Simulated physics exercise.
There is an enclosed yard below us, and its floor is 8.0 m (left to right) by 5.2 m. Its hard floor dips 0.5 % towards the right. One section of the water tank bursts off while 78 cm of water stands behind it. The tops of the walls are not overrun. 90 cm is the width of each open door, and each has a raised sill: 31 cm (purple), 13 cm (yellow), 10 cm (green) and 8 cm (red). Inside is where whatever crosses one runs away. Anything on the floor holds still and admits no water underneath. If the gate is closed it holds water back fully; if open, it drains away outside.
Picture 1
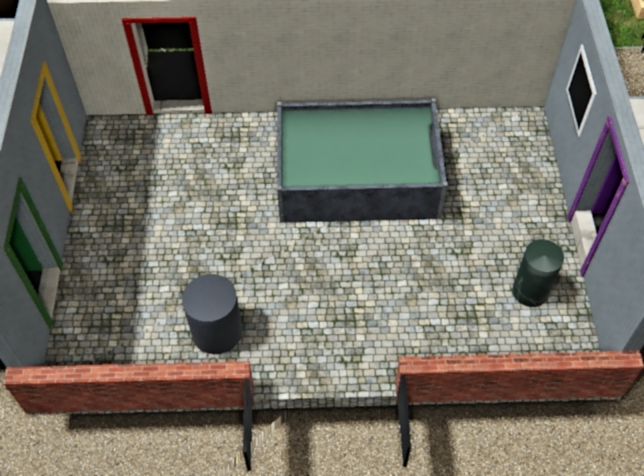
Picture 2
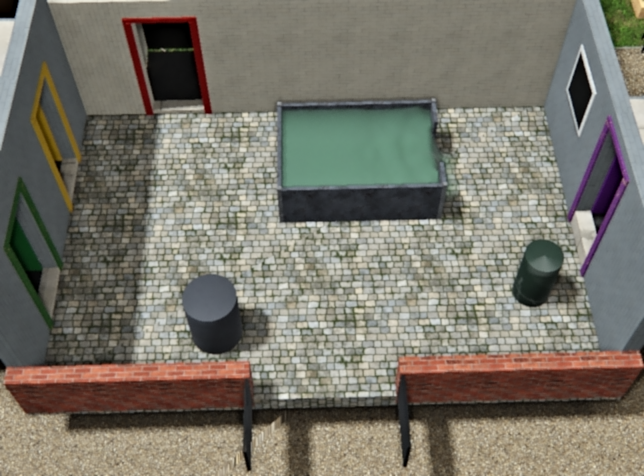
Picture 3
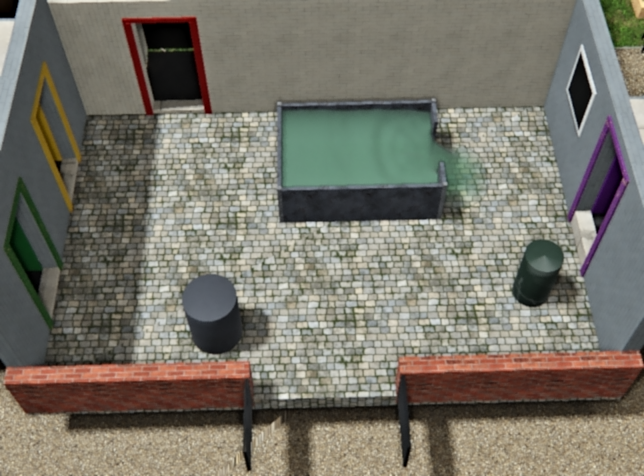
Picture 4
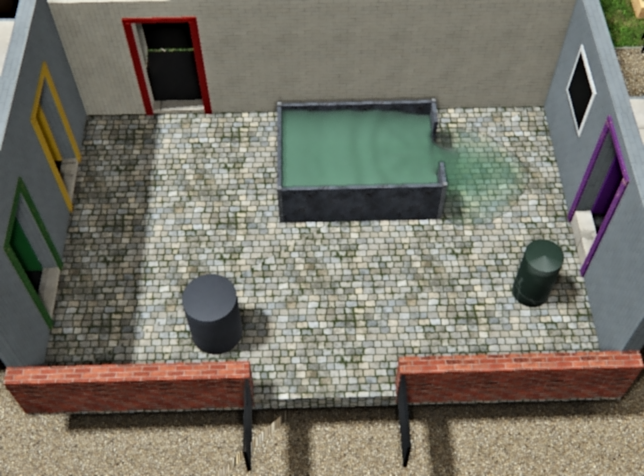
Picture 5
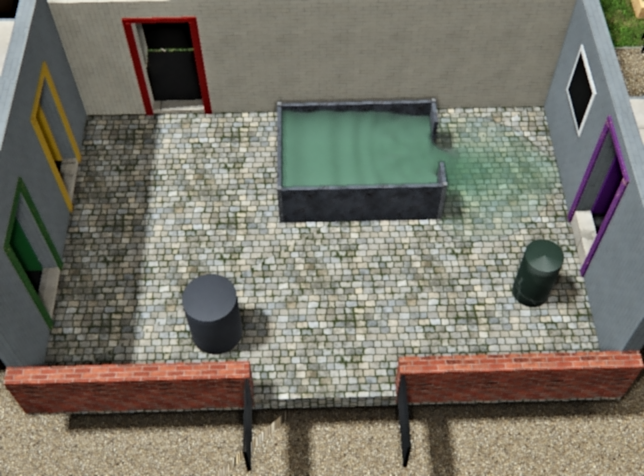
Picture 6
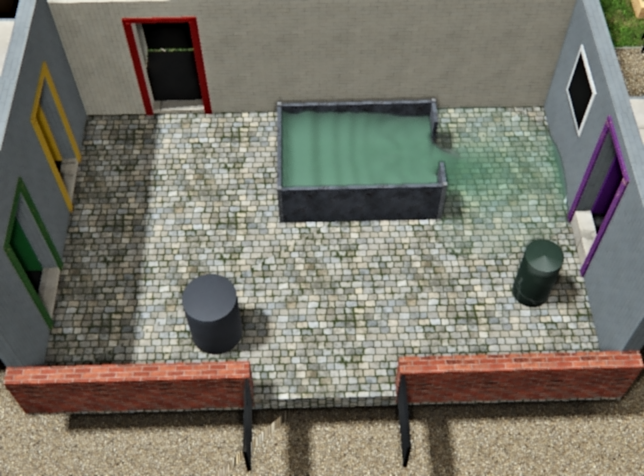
Green water pours from the tank's right side and spreads across the stone-paved yard.
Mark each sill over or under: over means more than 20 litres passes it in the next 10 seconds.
Purple door - under; yellow door - under; green door - under; red door - under.
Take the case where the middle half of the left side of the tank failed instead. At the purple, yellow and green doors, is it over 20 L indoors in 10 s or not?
Purple door doesn't reach it, yellow door surpasses it, green door surpasses it.
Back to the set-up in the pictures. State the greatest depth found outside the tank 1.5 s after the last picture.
About 43 cm.
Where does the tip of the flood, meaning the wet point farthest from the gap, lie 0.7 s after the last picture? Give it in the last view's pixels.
Point: Roughly (589, 319).
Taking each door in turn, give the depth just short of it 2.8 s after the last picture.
You'd see purple at 17 cm, yellow at 0 cm, green at 0 cm and red at 0 cm.
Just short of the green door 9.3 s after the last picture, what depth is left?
Some 9.0 centimetres of depth.
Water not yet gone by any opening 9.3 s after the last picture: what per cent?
Near 98 in a hundred is still there.
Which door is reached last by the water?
That would be the green door, last of all.
Then, 0.7 s after the last picture water covers 20 % of the floor and is deepest (50 cm) near (541, 110); purple door 24 cm at the sill, 0 L in, yellow door not reached, green door not reached, red door not reached.
Then, 1.5 s after the last picture water covers 20 % of the floor and is deepest (43 cm) near (558, 183); purple door 23 cm at the sill, 0 L in, yellow door not reached, green door not reached, red door not reached.
Then, 2.8 s after the last picture water covers 40 % of the floor and is deepest (34 cm) near (599, 363); purple door 17 cm at the sill, 0 L in, yellow door not reached, green door not reached, red door not reached.
Then, 5.3 s after the last picture water covers 80 % of the floor and is deepest (24 cm) near (599, 363); purple door 15 cm at the sill, 0 L in, yellow door 9 cm at the sill, 0 L in, green door not reached, red door 5 cm at the sill, 0 L in.
Then, 9.3 s after the last picture water covers 100 % of the floor and is deepest (15 cm) near (41, 388); purple door 10 cm at the sill, 0 L in, yellow door 10 cm at the sill, 0 L in, green door 9 cm at the sill, 0 L in, red door 7 cm at the sill, 0 L in.
